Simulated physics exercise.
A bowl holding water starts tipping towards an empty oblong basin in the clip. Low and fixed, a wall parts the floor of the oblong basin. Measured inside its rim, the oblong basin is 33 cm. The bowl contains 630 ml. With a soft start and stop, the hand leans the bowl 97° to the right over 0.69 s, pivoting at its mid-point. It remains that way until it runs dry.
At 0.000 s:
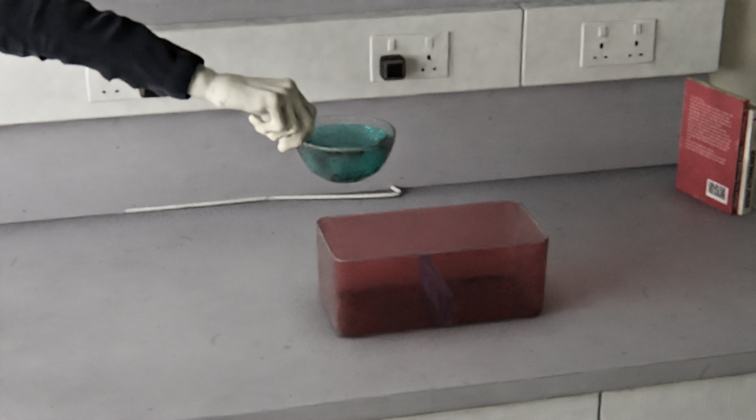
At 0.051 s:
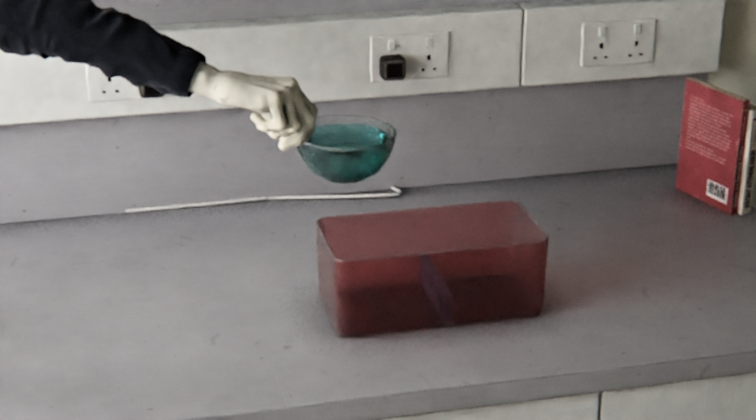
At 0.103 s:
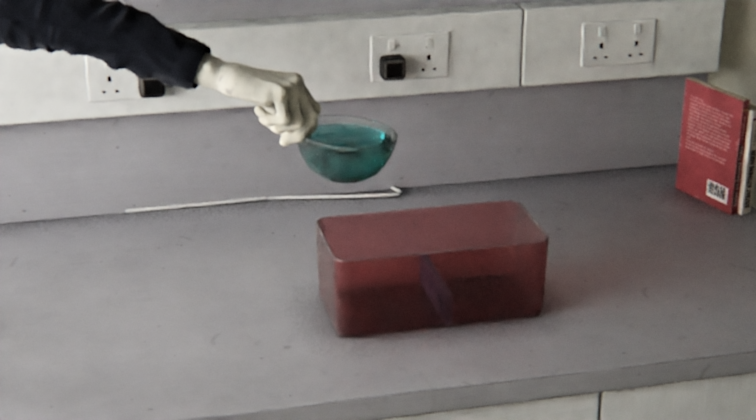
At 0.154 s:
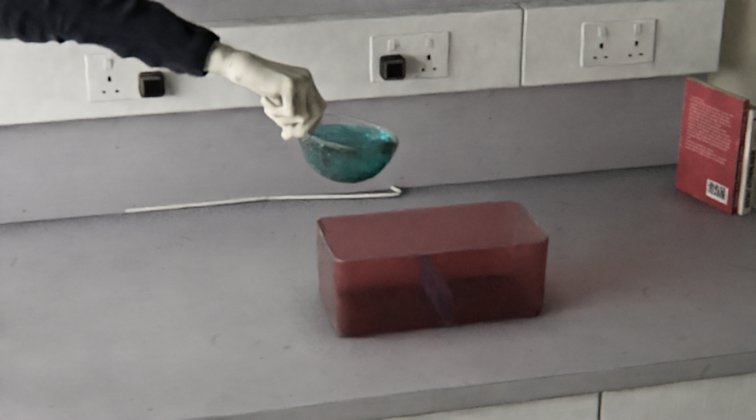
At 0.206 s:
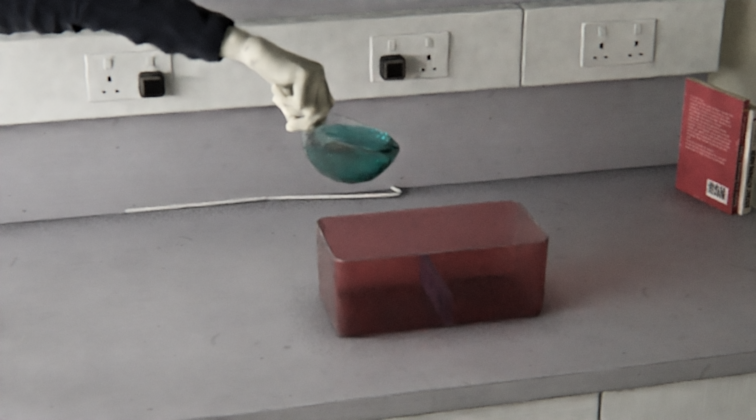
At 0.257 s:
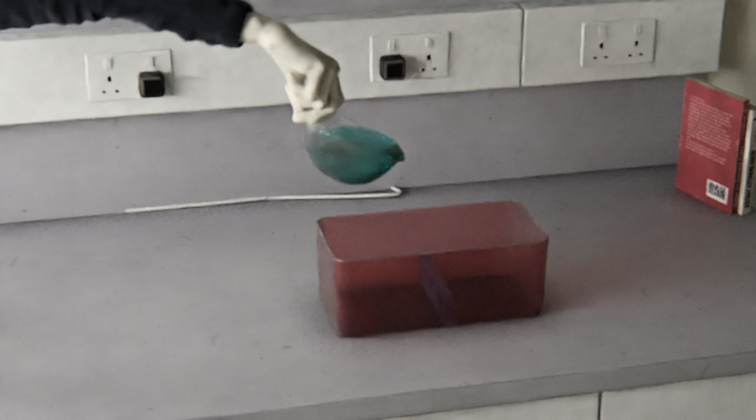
On a grey worktop below wall sockets, a pale-gloved hand holds a clear bowl of blue-green liquid above a translucent red oblong basin. The bowl starts out level, then the hand leans it slightly to the right. The hand rises as the lean steepens, and the liquid reaches the lowered right rim.
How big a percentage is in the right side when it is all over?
Roughly 40 per cent is in the right side.
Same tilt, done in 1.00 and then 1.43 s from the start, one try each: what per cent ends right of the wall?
Respectively 50 and 55 %.
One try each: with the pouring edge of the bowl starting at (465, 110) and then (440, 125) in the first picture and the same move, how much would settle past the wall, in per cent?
Try 1: 85 %; try 2: 90 %.
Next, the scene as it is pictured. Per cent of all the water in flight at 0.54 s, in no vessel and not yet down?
My guess is roughly 38 %.
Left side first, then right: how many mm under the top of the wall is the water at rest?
Left about 34 mm, while the right is about 38 mm.
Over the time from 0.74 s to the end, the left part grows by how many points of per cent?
Near 3 percent, more or less.
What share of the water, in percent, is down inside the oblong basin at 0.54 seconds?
I reckon close to 44 percent of it.
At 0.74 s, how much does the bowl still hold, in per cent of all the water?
I'd estimate some 0 per cent.
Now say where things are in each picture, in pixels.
It leans 0°; its right rim is at (393, 129); the water meets the walls at (297, 141) and (390, 134); the oblong basin's rim runs from (325, 241) to (534, 221); the wall's top is at (436, 275), in the first frame.
It leans 1°; its right rim is at (394, 130); the water meets the walls at (297, 140) and (390, 134), in the second frame.
It leans 5°; its right rim is at (395, 133); the water meets the walls at (299, 139) and (391, 136), in the third frame.
It leans 11°; its right rim is at (396, 139); the water meets the walls at (301, 138) and (393, 137), in the fourth frame.
It leans 20°; its right rim is at (397, 146); the water meets the walls at (304, 138) and (394, 139); 1 per cent is over the edge, in the fifth frame.
It leans 30°; its right rim is at (396, 154); the water meets the walls at (307, 141) and (395, 147); 7 per cent is over the edge, in the sixth frame.
After 0.54 s the tilt is 86° and 17 per cent is still to pour, 19 is left of the wall and 25 right of it.
After 0.74 s the tilt is 97° and 0 per cent is still to pour, 55 is left of the wall and 40 right of it.
After 0.96 s the tilt is 97° and 0 per cent is still to pour, 58 is left of the wall and 40 right of it.
After 1.19 s the tilt is 97° and 0 per cent is still to pour, 58 is left of the wall and 40 right of it.
In the end 58 per cent lies left of the wall, 40 right of it and 1 outside.
